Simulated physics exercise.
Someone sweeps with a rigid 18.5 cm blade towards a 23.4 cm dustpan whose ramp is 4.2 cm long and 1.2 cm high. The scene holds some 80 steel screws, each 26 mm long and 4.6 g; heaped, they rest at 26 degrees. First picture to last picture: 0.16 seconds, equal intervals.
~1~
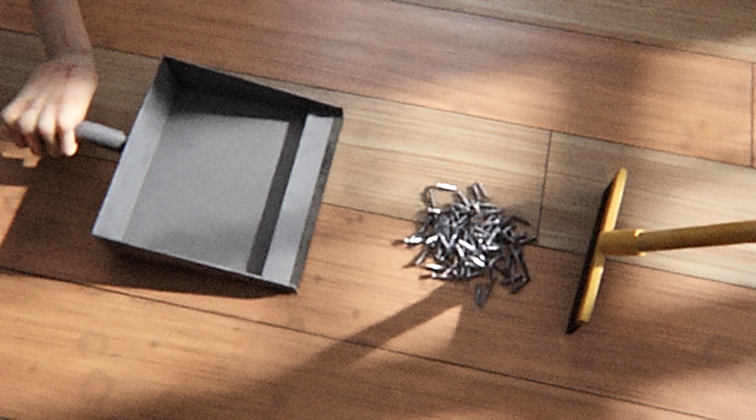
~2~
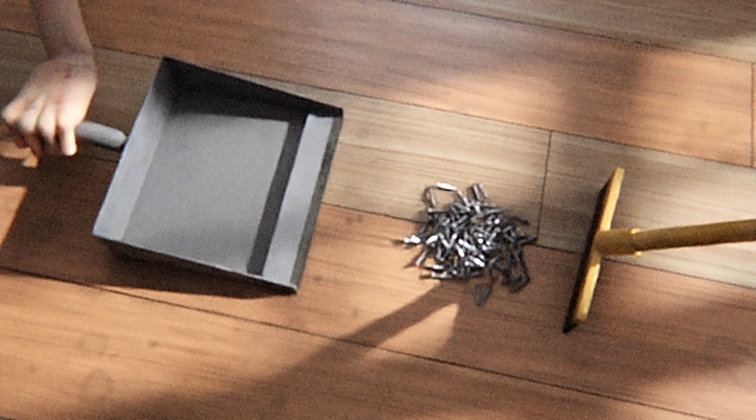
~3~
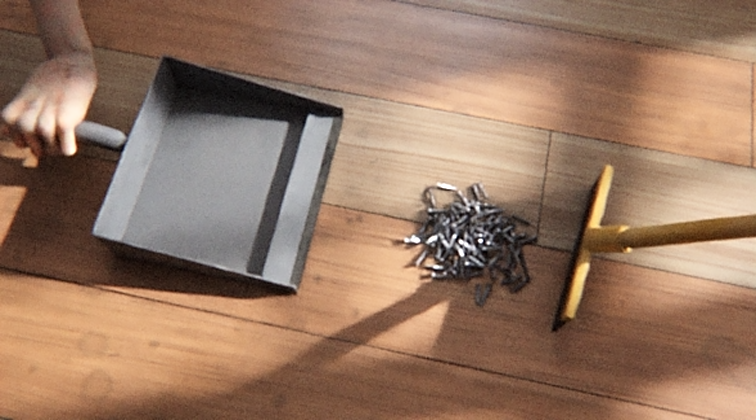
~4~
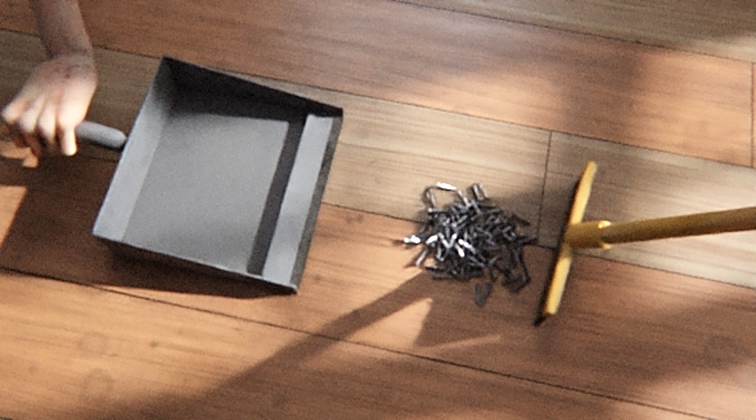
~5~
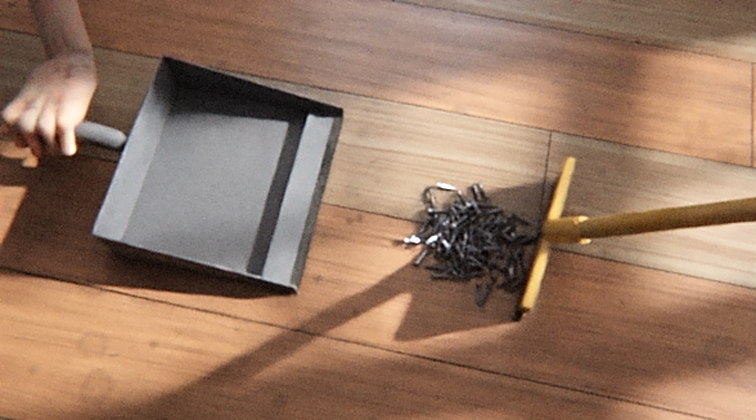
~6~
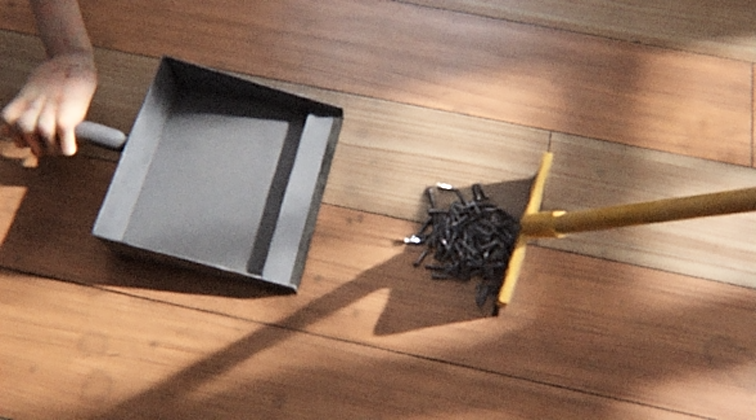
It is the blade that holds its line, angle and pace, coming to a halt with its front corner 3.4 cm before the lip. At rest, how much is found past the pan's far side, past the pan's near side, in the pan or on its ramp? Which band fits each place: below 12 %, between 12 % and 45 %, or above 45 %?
Bands: Far side below 12 %; near side below 12 %; pan between 12 % and 45 %.
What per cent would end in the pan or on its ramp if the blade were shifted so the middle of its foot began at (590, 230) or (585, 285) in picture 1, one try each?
I'd put it near 25 per cent for the first and near 20 per cent for the second.
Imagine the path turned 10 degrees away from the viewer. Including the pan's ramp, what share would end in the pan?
Around 25 %.
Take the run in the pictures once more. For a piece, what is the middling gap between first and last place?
About 18 cm.
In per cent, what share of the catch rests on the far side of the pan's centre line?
About 40 %.
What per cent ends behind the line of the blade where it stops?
Roughly 5 in a hundred.
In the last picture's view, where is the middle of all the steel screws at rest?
In the last view, approximately (329, 200).
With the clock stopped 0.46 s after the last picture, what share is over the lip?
Over the lip so far: Approx. 25 %.
Then, 0.14 s after the last picture, middle of the blade 13 cm from the lip; 0 % over the lip, far side 0 %, near side 0 %.
Then, 0.23 s after the last picture, middle of the blade 7 cm from the lip; 0 % over the lip, far side 0 %, near side 0 %.
Then, 0.46 s after the last picture, middle of the blade 5 cm from the lip; 25 % over the lip, far side 5 %, near side 0 %.
In the end, far side 0 %, near side 0 %, pan 25 %, in front of the lip or behind the blade 75 %.
